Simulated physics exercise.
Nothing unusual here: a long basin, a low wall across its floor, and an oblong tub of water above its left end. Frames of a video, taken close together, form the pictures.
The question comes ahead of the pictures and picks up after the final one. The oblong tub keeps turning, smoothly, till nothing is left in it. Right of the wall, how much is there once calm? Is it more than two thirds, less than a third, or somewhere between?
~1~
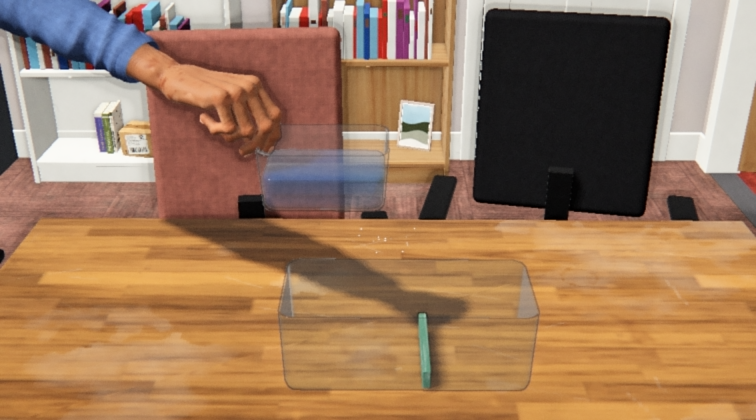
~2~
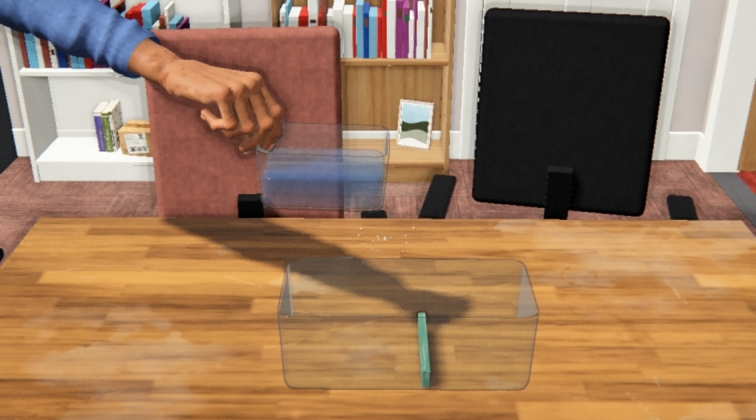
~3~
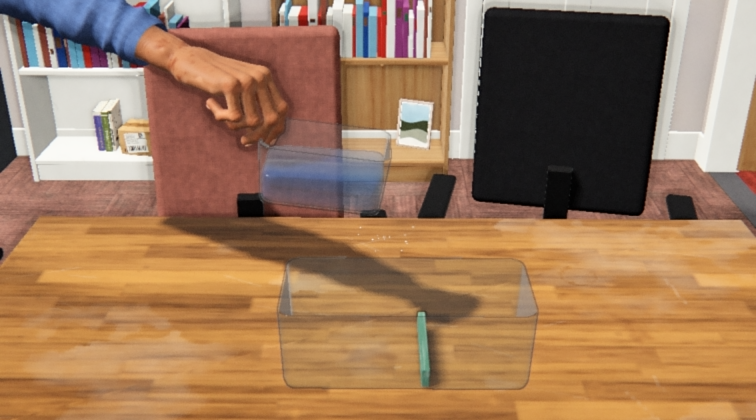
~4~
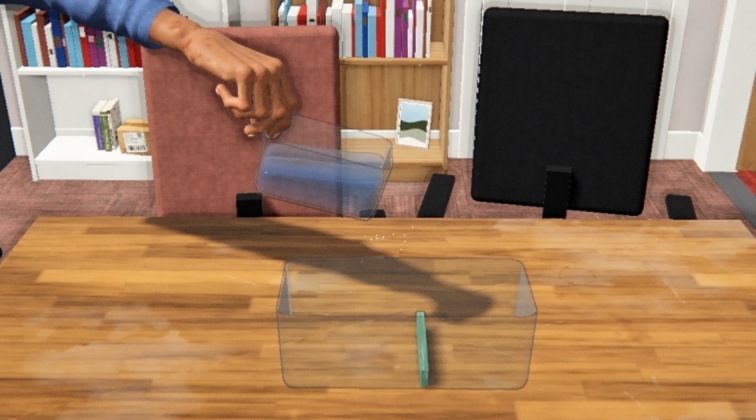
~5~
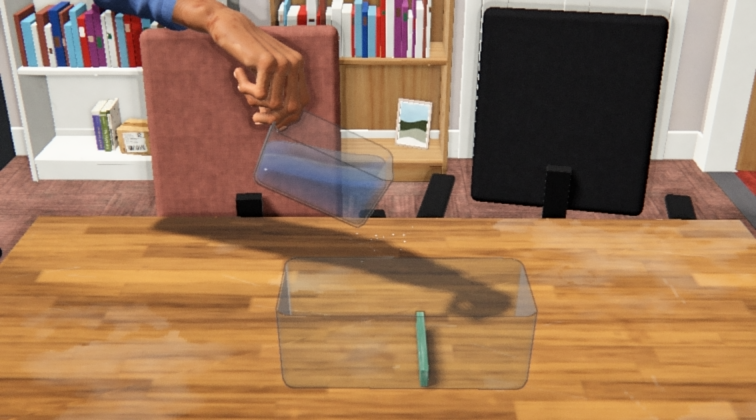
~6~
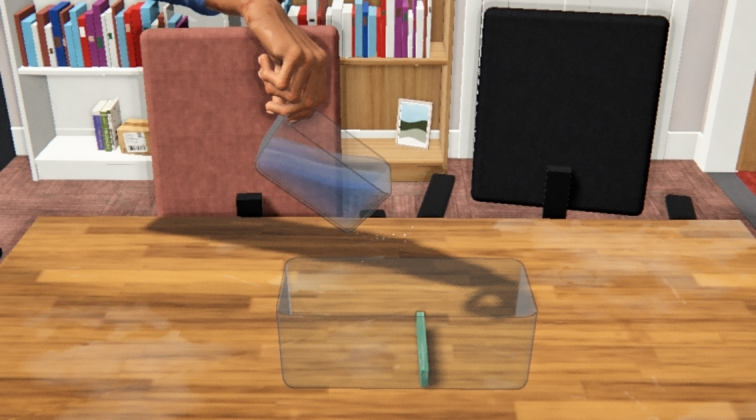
The share right of the wall is left at a third to two thirds.
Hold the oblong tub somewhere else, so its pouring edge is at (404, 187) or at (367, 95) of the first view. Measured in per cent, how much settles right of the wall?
The first start gives some 45 %, the second some 30 %.
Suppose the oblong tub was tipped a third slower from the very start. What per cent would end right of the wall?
Close to 50 in a hundred.
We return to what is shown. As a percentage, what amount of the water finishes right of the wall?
I'd put it at about 45 per cent.
A moment on, the oblong tub is tipped on its side and 24 per cent is still to pour, 5 is left of the wall and 10 right of it.
Next, the oblong tub is tipped on its side and 6 per cent is still to pour, 31 is left of the wall and 54 right of it.
Then the oblong tub is tipped on its side and 2 per cent is still to pour, 43 is left of the wall and 45 right of it.
Later the oblong tub is tipped on its side and 0 per cent is still to pour, 50 is left of the wall and 46 right of it.
In the end 52 per cent lies left of the wall, 46 right of it and 2 outside.
